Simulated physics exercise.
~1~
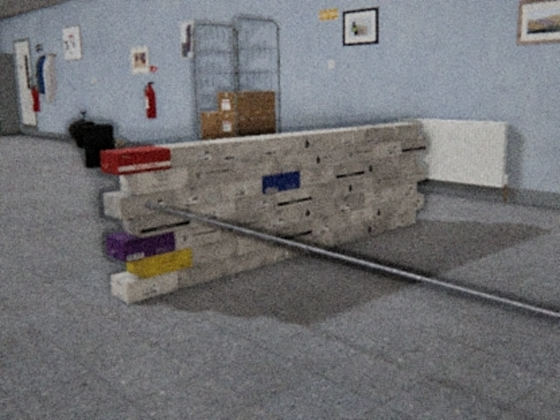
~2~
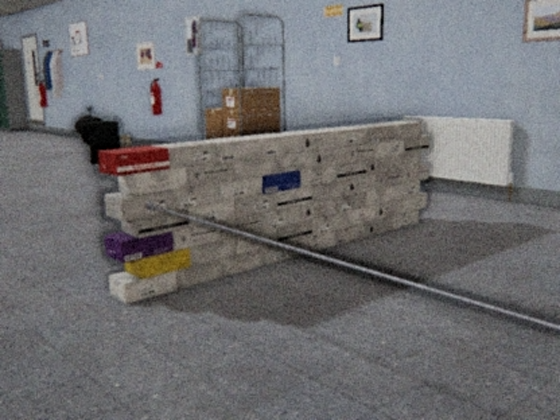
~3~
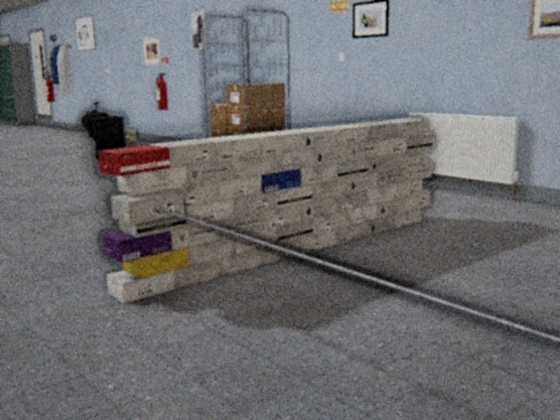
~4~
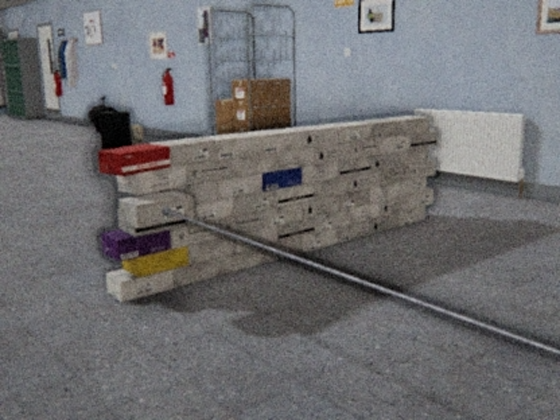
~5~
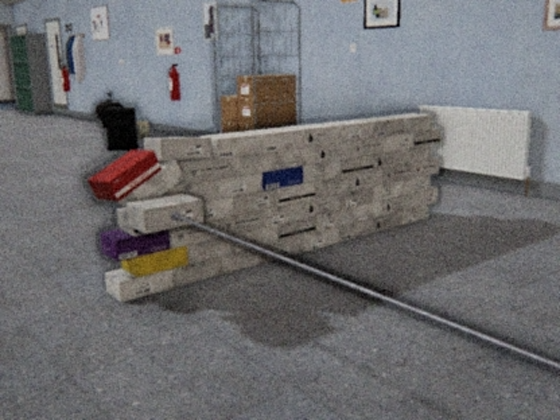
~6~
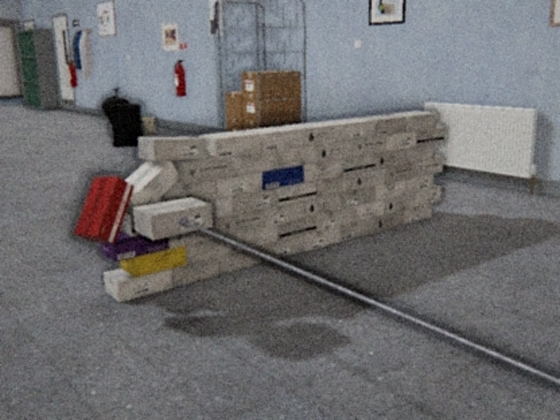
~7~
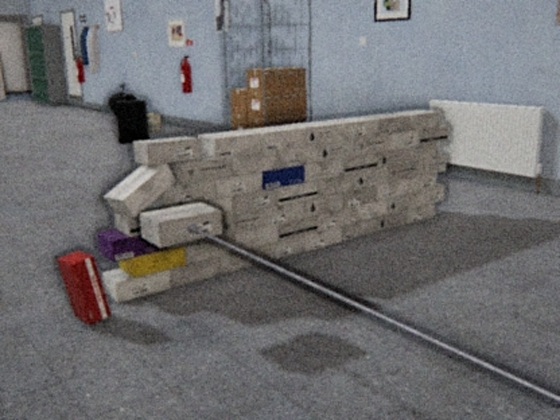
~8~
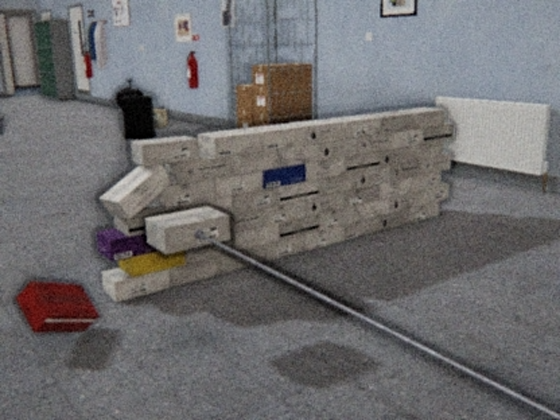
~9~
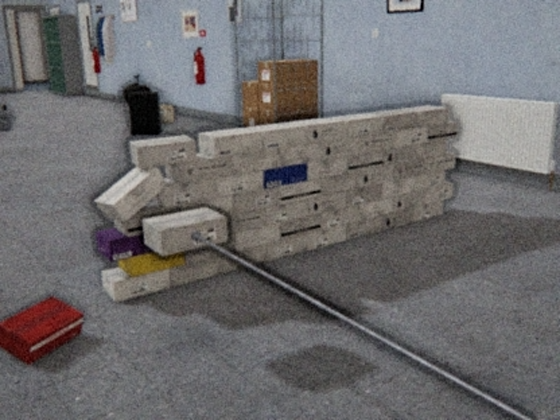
In this clip, a steel arm steadily pulls a pale box out from the left end of a freestanding wall of boxes; the red box above tips off and tumbles to the floor, ending upside down, while a pale box beside it stays tilted and most of the wall stands.
